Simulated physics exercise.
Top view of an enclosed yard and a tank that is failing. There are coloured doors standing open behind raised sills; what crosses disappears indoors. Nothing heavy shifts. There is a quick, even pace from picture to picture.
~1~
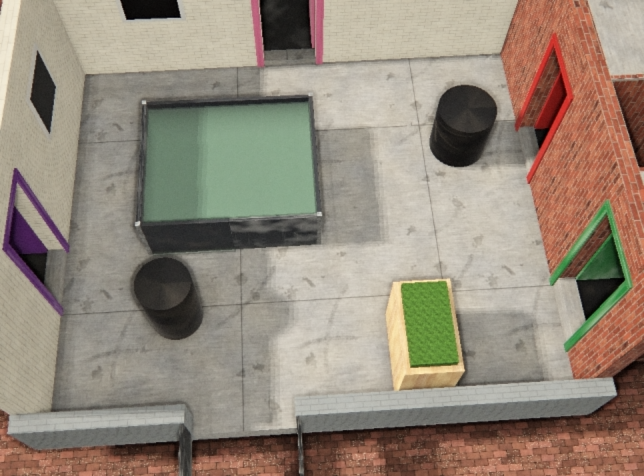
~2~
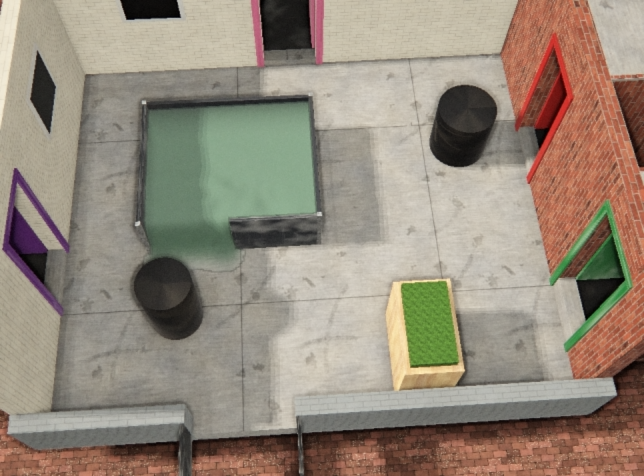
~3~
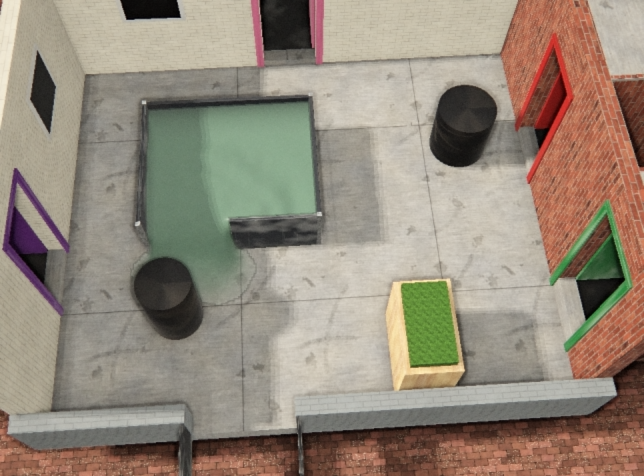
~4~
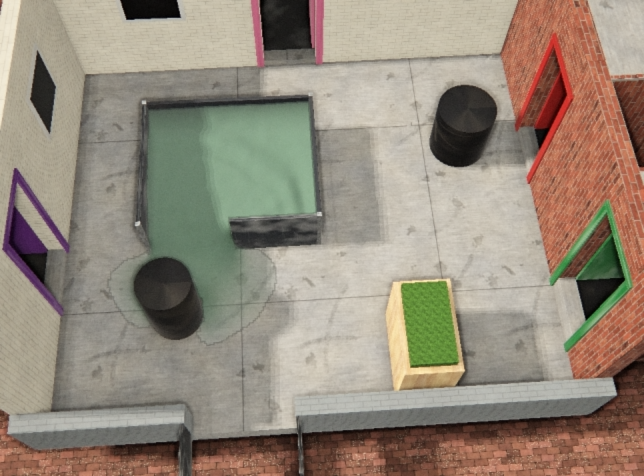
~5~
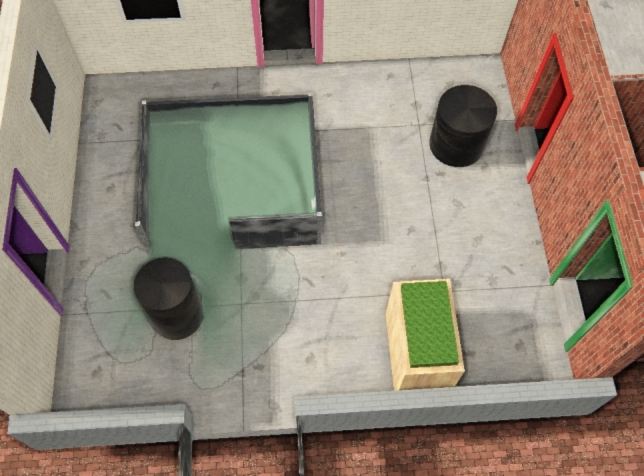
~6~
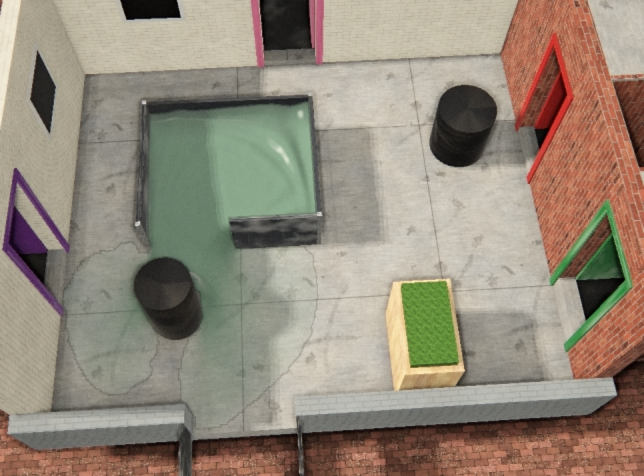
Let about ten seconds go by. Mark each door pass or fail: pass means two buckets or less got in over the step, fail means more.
Pink door - pass, red door - pass, green door - pass, purple door - fail.
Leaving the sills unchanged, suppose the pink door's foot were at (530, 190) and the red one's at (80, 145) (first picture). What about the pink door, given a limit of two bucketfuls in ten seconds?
Result for pink: It ends up below.
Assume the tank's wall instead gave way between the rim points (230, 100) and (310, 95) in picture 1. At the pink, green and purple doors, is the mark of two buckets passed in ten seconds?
Taking them in turn, the pink door overshoots, the green door undershoots, and the purple door undershoots.
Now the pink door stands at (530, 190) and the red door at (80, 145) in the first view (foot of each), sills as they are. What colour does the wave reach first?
First: The door marked purple.
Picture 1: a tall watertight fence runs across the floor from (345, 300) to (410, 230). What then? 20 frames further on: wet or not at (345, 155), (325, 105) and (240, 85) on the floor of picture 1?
Taking the points in the order given, they are high and dry, high and dry and high and dry.
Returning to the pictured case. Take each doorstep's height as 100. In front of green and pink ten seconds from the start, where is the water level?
The first sits near 10 in a hundred and the second near 60 in a hundred.
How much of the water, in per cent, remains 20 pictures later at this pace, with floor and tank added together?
About 86 per cent.
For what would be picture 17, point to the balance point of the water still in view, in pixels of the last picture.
(221, 247).
A moment on, water covers 25 % of the floor; the pink door not reached, the red door not reached, the green door not reached, the purple door under two buckets in.
Next, water covers 35 % of the floor; the pink door not reached, the red door not reached, the green door not reached, the purple door far over two buckets in.
Then, water covers 50 % of the floor; the pink door not reached, the red door not reached, the green door wet at the sill, nothing in, the purple door far over two buckets in.
Later, water covers 85 % of the floor; the pink door wet at the sill, nothing in, the red door wet at the sill, nothing in, the green door wet at the sill, nothing in, the purple door far over two buckets in.
In the end, water covers 95 % of the floor; the pink door wet at the sill, nothing in, the red door under two buckets in, the green door wet at the sill, nothing in, the purple door far over two buckets in.
